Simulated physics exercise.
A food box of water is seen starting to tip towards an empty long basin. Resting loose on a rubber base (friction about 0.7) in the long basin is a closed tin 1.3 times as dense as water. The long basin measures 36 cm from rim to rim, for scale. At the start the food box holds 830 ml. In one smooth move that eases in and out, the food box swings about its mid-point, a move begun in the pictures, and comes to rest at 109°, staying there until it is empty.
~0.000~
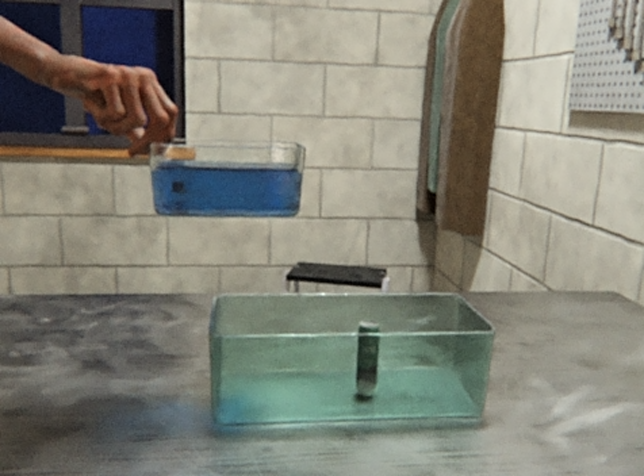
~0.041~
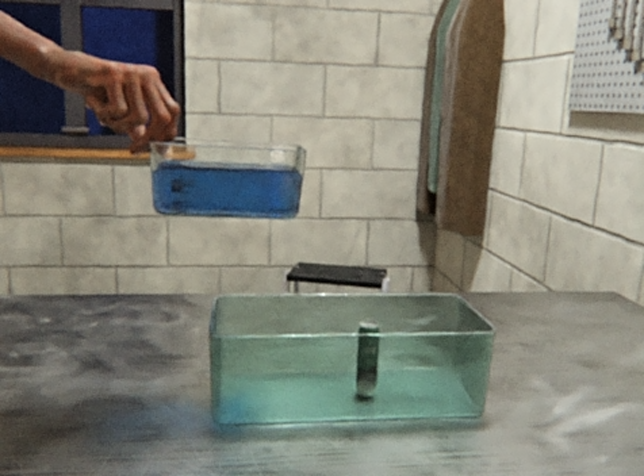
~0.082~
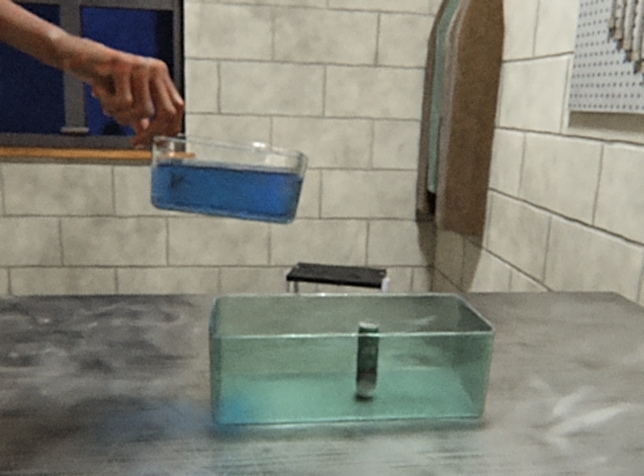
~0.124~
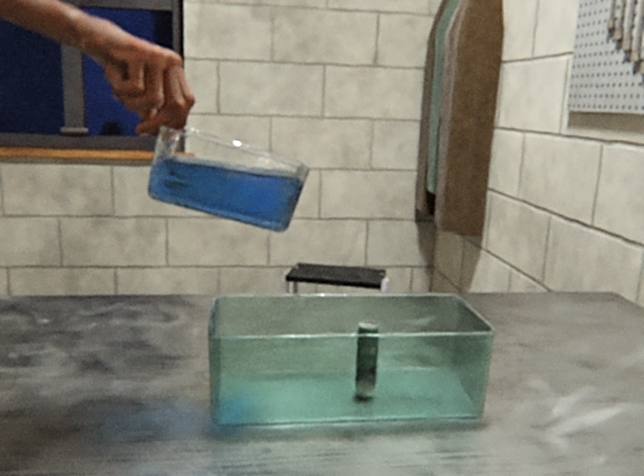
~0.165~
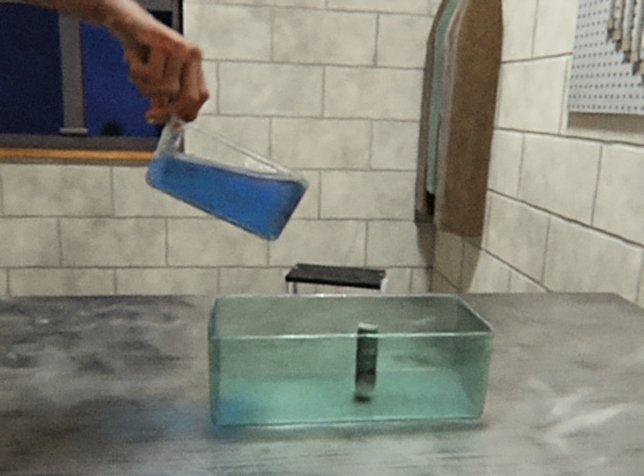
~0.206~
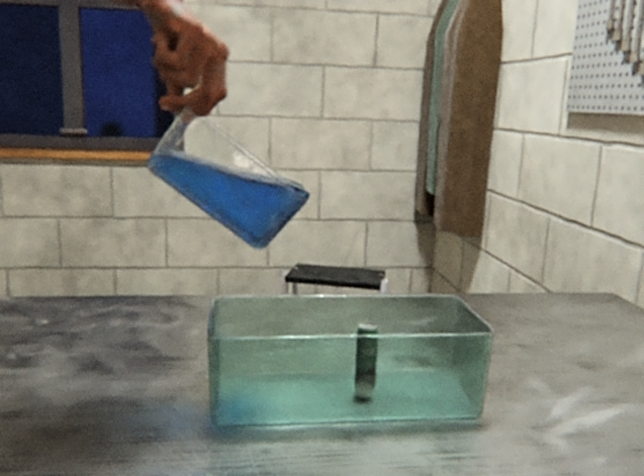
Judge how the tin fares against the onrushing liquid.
It gets bowled over.
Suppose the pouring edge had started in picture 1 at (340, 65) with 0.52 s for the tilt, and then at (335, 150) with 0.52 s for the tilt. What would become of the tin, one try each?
Trial 1 - tin stays standing; trial 2 - tin tips.
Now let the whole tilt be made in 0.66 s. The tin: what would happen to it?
Outcome - the tin comes down.
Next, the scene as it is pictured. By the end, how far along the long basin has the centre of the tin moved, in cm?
Looks like roughly 5.5 cm in total.
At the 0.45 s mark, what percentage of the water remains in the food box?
14 %.
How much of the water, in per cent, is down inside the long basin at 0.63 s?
Roughly 92 per cent.
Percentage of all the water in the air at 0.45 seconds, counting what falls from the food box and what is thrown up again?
Near 54 in a hundred.
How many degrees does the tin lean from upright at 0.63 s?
I'd put it at close to 5 degrees off upright.
After 0.45 s the tilt is 104° and 14 per cent is still to pour; the tin stands where it began.
After 0.63 s the tilt is 109° and 3 per cent is still to pour; the tin leans 7°.
After 0.82 s the tilt is 109° and 0 per cent is still to pour; the tin leans 6°.
After 1.02 s the tilt is 109° and 0 per cent is still to pour; the tin leans 43°.
In the end the tin lies on its side.
